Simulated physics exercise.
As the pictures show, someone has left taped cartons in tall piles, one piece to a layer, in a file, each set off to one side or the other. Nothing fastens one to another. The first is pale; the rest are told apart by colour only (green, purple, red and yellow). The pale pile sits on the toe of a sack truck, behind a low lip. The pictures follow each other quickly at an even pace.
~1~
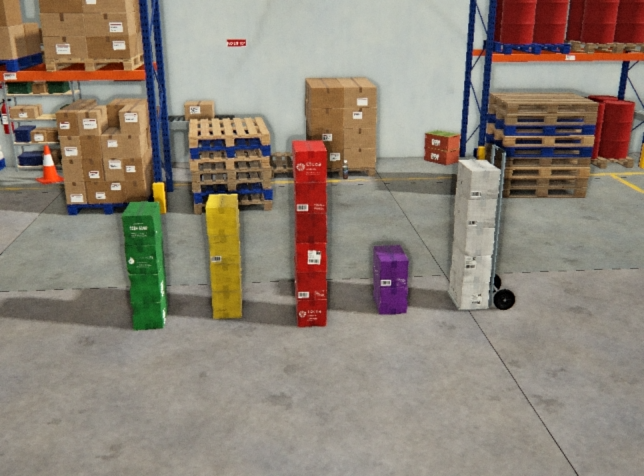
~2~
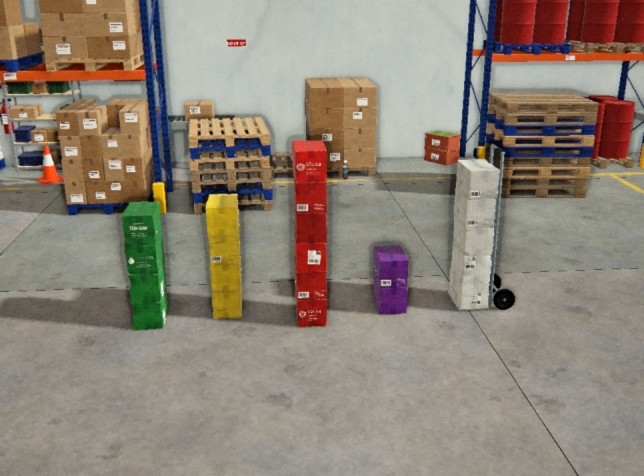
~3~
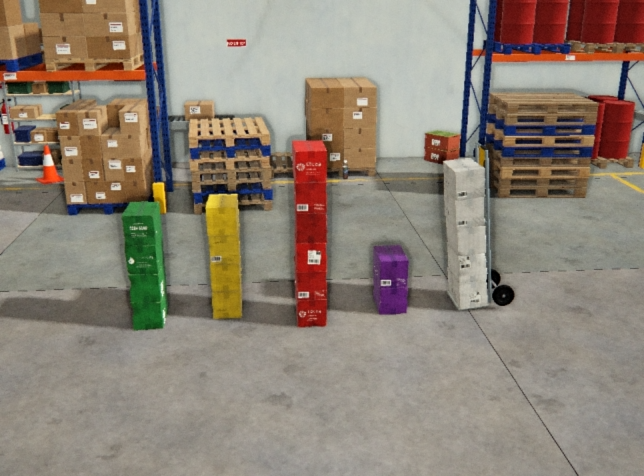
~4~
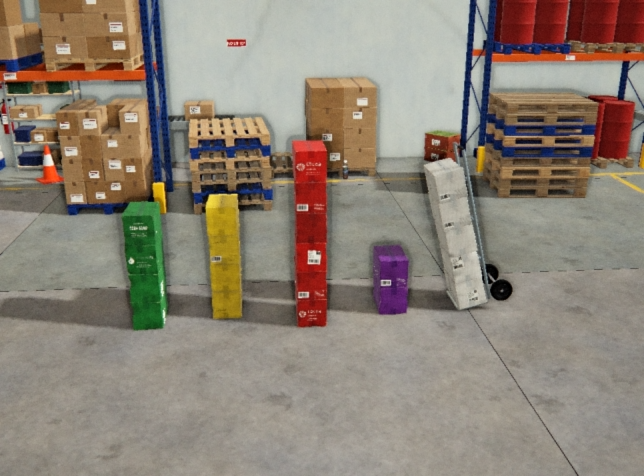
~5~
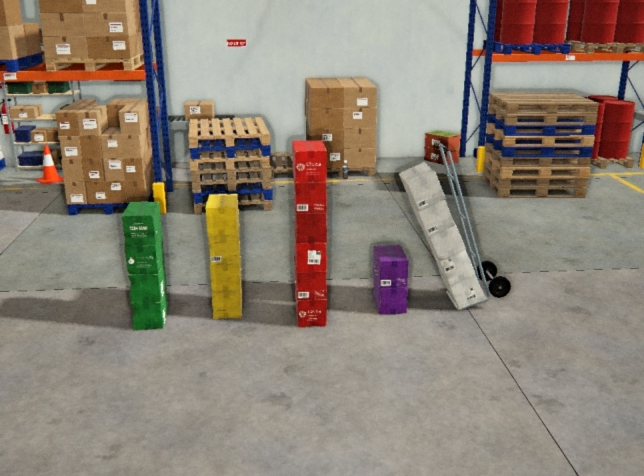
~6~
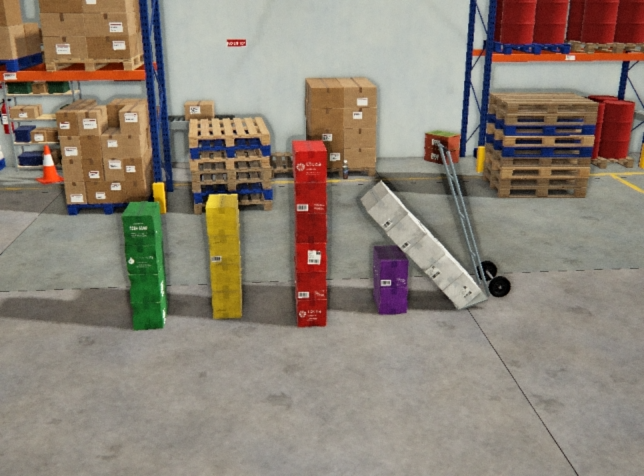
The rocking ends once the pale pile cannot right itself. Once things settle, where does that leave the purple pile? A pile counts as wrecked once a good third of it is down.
In the end the purple column mostly stays up.
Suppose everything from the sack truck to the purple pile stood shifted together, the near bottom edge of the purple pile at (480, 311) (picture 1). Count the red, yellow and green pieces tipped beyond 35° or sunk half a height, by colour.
Red 0, yellow 0, green 0.
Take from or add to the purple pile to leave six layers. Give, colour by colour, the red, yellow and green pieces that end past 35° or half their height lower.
By colour: Red 6, yellow 4, green 4.
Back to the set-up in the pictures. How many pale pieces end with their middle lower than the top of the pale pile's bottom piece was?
It comes to 3.
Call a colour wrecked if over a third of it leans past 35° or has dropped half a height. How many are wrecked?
It comes to 0.
Shortly afterwards, 5 of the pale pile down; none of the 2 purple cartons down (0 of 16 in all colours); top purple carton a little from its place.
Next, 5 of the pale pile down; none of the 2 purple cartons down (0 of 16 in all colours); top purple carton tilted clearly.
In the end, 5 of the pale pile down; none of the 2 purple cartons down (0 of 16 in all colours); top purple carton half its height from its place; top red carton unmoved. From the last view, middles, top purple carton near (378, 266), top red carton near (307, 161).
